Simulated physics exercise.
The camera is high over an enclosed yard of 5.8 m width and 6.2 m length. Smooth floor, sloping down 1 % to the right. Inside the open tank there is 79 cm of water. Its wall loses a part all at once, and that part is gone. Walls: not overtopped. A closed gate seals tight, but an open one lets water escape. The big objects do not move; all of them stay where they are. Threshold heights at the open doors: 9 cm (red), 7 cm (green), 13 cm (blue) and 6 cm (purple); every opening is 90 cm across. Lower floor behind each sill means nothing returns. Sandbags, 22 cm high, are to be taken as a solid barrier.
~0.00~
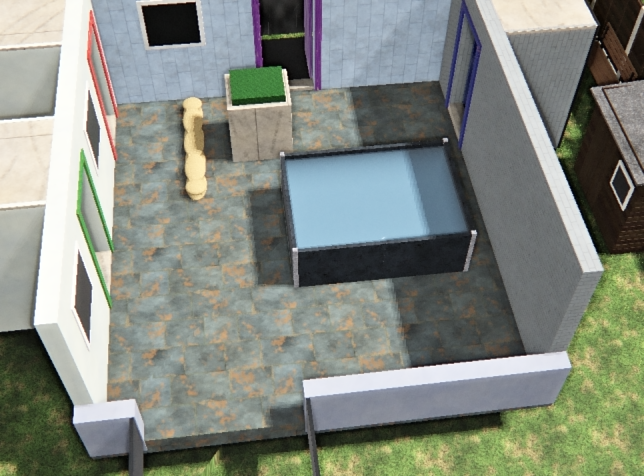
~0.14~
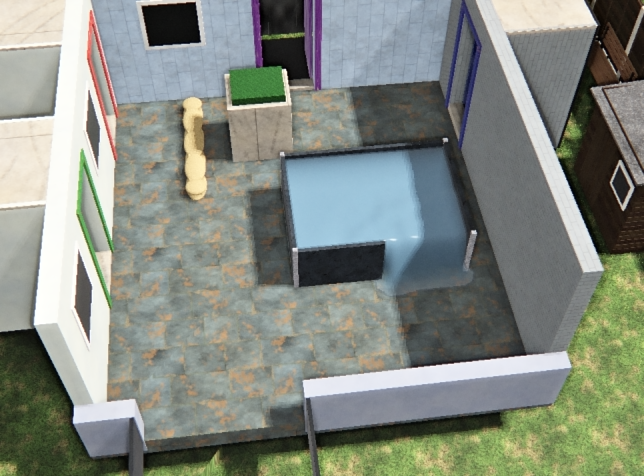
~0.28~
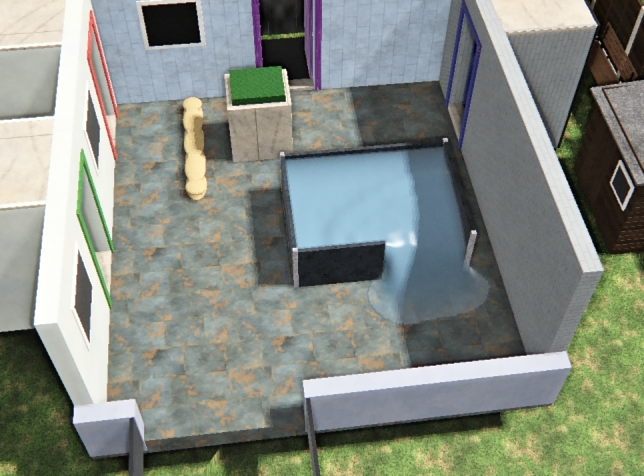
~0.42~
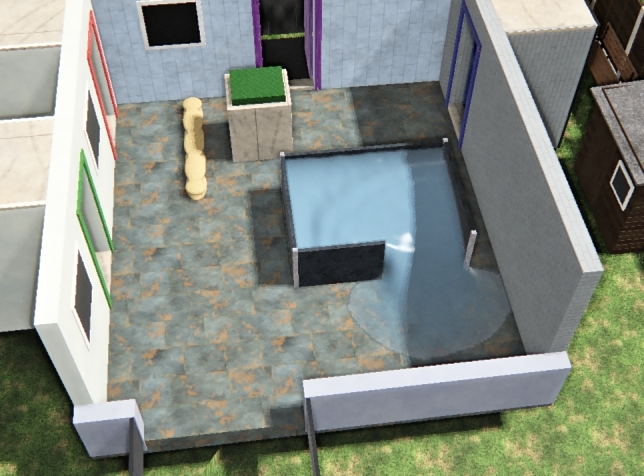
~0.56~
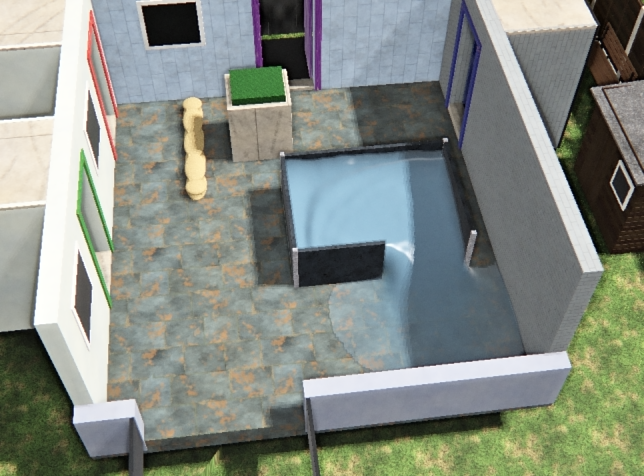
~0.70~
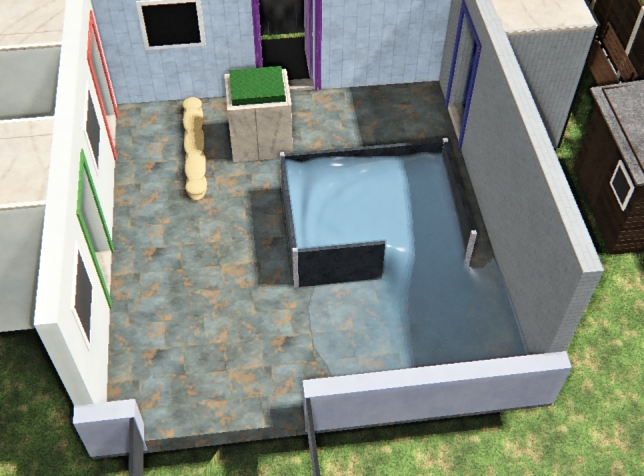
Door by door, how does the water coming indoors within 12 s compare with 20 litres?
At the red door the total will be higher than the limit, at the green door the total will be higher than the limit, at the blue door the total will be lower than the limit, at the purple door the total will be higher than the limit.
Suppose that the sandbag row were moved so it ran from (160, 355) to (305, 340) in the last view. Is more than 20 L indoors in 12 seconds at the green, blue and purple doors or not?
Then, at the green door it's not exceeded, at the blue door it's not exceeded, at the purple door it's exceeded.
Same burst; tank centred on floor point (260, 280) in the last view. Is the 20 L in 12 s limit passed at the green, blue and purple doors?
Lab note: Green door limit not exceeded; blue door limit not exceeded; purple door limit exceeded.
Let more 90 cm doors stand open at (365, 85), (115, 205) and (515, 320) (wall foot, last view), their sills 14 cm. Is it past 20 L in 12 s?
Taking them in order, the first gets too little, the second too little and the third enough.
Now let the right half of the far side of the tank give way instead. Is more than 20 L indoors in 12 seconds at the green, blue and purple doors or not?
Then it goes green fine, blue too high, purple too high.
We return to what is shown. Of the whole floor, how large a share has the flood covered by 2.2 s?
Covered: Roughly 30 %.
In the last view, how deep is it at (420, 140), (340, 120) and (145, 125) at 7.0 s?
Reading - approx. 2 / 4 / 21 cm.
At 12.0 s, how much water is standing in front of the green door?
Roughly 9.0 centimetres.
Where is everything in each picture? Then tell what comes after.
Still water, 79 cm deep, in the open tank at (374, 196), in the first picture.
The front is at (470, 271), 0.7 m from the gap at (424, 262); 0.3 m2 of floor is under water; 79 cm left at the back of the open tank, in the second picture.
The front is at (392, 316), 0.9 m from the gap at (424, 263); 1.0 m2 of floor is under water; 79 cm left at the back of the open tank, in the third picture.
The front is at (417, 354), 1.4 m from the gap at (423, 264); 2.4 m2 of floor is under water; 78 cm left at the back of the open tank, in the fourth picture.
The front is at a hidden place, 2.0 m from the gap at (423, 264); 4.1 m2 of floor is under water; 70 cm left at the back of the open tank, in the fifth picture.
The front is at a hidden place, 2.3 m from the gap at (424, 263); 5.0 m2 of floor is under water; 66 cm left at the back of the open tank, in the sixth picture.
After 1.4 s water covers 20 % of the floor and is deepest (68 cm) near (517, 371); red door not reached, green door not reached, blue door not reached, purple door not reached.
After 2.2 s water covers 30 % of the floor and is deepest (48 cm) near (508, 384); red door not reached, green door not reached, blue door not reached, purple door not reached.
After 3.5 s water covers 60 % of the floor and is deepest (35 cm) near (521, 383); red door not reached, green door 19 cm at the sill, 6 L in, blue door 8 cm at the sill, 0 L in, purple door not reached.
After 7.0 s water covers 90 % of the floor and is deepest (22 cm) near (148, 126); red door 15 cm at the sill, 8 L in, green door 12 cm at the sill, 92 L in, blue door 5 cm at the sill, 0 L in, purple door 8 cm at the sill, 1 L in.
After 12.0 s water covers 95 % of the floor and is deepest (16 cm) near (469, 178); red door 12 cm at the sill, 111 L in, green door 9 cm at the sill, 113 L in, blue door 9 cm at the sill, 0 L in, purple door 6 cm at the sill, 49 L in.
